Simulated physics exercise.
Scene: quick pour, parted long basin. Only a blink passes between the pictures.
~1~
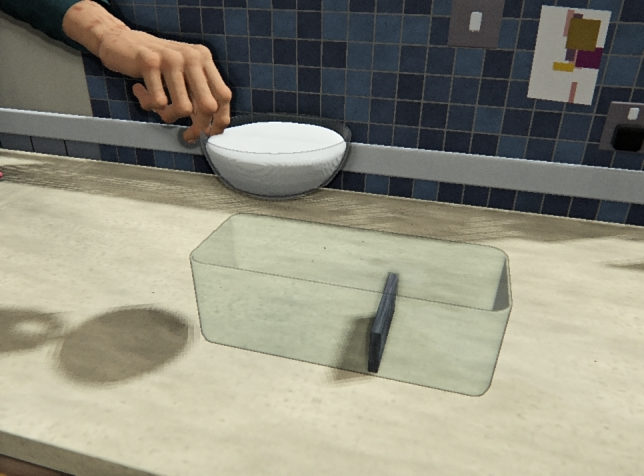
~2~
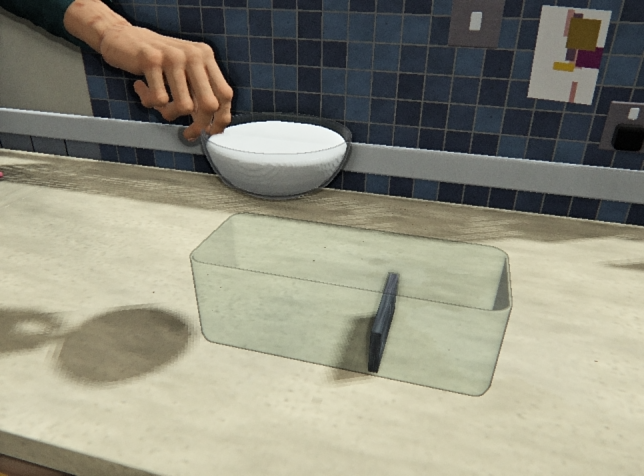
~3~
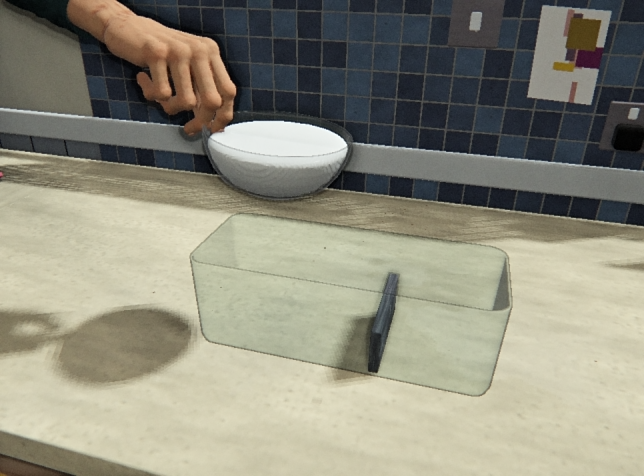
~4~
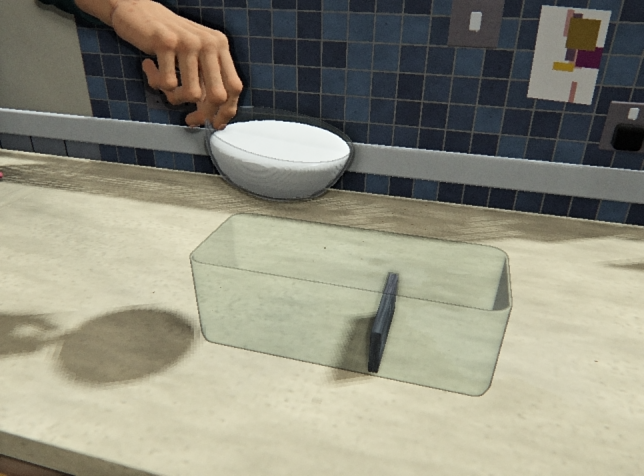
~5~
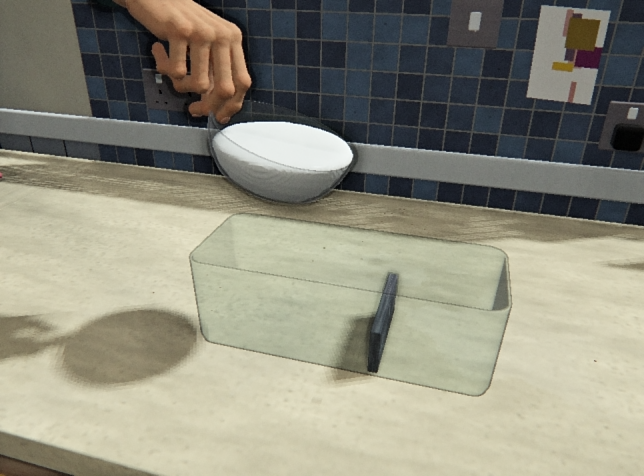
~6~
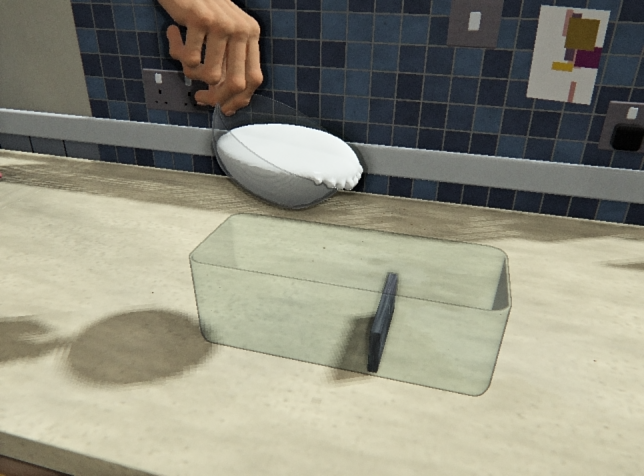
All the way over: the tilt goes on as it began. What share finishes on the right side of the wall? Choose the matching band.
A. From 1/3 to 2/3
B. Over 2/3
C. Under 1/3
A.
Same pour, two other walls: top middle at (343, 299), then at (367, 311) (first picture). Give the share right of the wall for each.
It works out to around 85 per cent for the first and around 60 per cent for the second.
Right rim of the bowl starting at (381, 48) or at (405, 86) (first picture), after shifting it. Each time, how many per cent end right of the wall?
75 % and 85 %.
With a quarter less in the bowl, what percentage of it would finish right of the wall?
Some 25 parts in a hundred, give or take.
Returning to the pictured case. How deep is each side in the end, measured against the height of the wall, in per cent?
Roughly 30 percent left, 30 percent right.
A moment on, the bowl is tipped on its side and 16 per cent is still to pour, 22 is left of the wall and 34 right of it.
Next, the bowl is tipped on its side and 1 per cent is still to pour, 54 is left of the wall and 40 right of it.
Then the bowl is tipped on its side and 0 per cent is still to pour, 55 is left of the wall and 40 right of it.
Later the bowl is tipped on its side and 0 per cent is still to pour, 56 is left of the wall and 40 right of it.
In the end 56 per cent lies left of the wall, 40 right of it and 4 outside.
